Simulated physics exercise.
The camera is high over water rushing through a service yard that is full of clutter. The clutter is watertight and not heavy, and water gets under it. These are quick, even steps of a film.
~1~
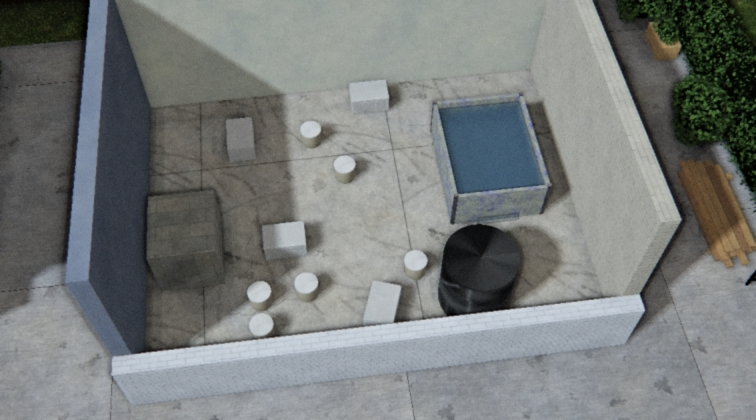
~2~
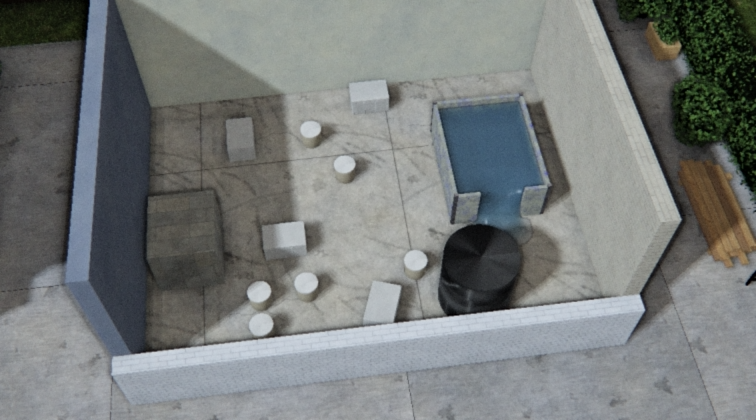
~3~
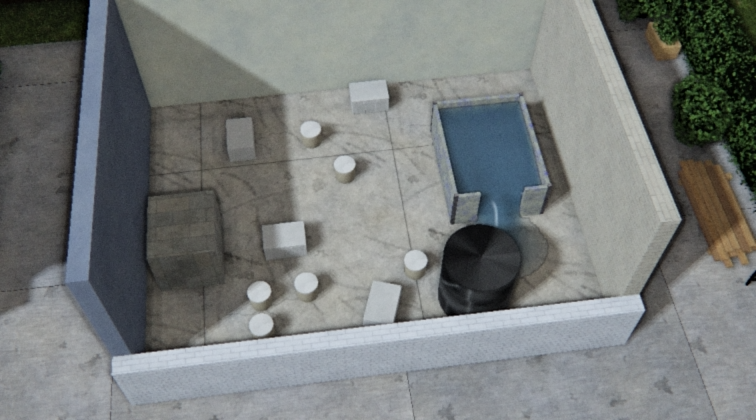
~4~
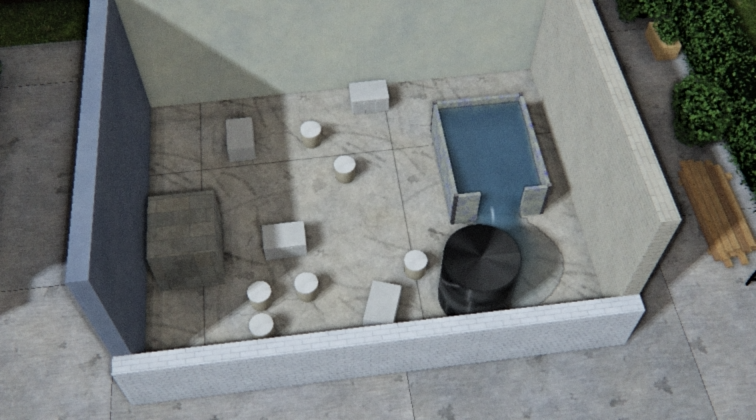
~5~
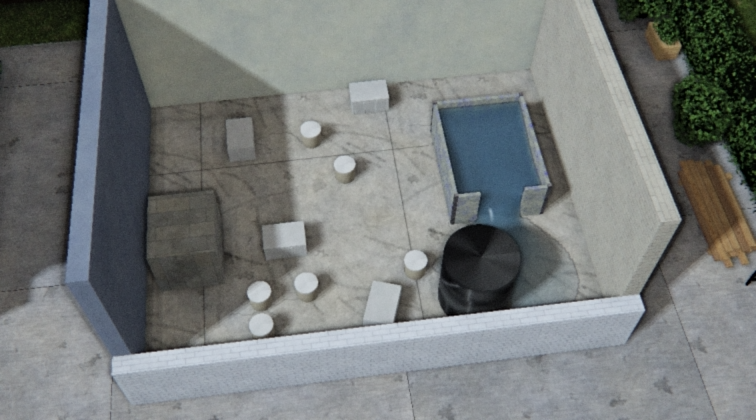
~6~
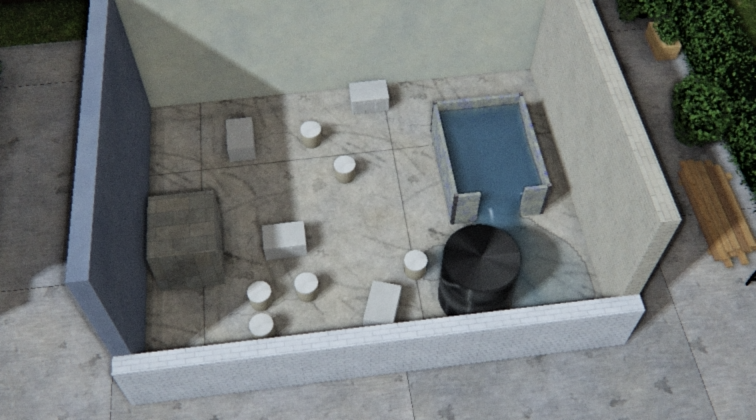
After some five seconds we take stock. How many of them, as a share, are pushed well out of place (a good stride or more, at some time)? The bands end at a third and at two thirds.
That comes to one to two thirds.
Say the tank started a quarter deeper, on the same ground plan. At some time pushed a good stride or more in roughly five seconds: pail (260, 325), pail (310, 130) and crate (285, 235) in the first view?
In turn: Yes, less than that, under that.
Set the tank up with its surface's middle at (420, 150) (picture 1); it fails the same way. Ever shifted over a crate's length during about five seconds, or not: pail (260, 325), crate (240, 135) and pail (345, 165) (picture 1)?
In that order: That far or more, under that, short of that.
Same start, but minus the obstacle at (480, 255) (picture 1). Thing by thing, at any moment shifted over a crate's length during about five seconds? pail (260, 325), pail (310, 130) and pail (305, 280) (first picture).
In that order: Yes, under that, pushed that far.
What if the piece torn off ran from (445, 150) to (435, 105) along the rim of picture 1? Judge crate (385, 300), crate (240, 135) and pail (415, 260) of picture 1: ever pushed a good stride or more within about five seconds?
One after the other: Short of that, shifted that much, under that.
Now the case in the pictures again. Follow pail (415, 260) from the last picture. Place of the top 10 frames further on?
Roughly at (305, 289).
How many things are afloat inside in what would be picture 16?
That makes 0.
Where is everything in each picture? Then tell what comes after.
In the first frame, a pail at (416, 260) rests on the ground; a pail at (311, 129) rests on the ground; 0 of 10 have shifted.
In the second frame, a pail at (416, 260) rests on the ground; a pail at (311, 129), on the bottom; 0 of 10 have shifted.
In the third frame, a pail at (416, 260) rests on the ground; a pail at (311, 129), on the bottom; 0 of 10 have shifted.
In the fourth frame, a pail at (416, 260), on the bottom; a pail at (311, 129) rests on the ground; 0 of 10 have shifted.
In the fifth frame, a pail at (416, 260), on the bottom; a pail at (311, 129), on the bottom; 0 of 10 have shifted.
In the sixth frame, a pail at (416, 260), on the bottom; a pail at (311, 129), on the bottom; 0 of 10 have shifted.
A moment on, 0 of 10 are well off their spots; 0 afloat.
Next, 1 of 10 are well off their spots; 0 afloat.
Later, 1 of 10 are well off their spots; 2 afloat.
In the end, 4 of 10 are well off their spots, and 4 have been at some point; 4 afloat.
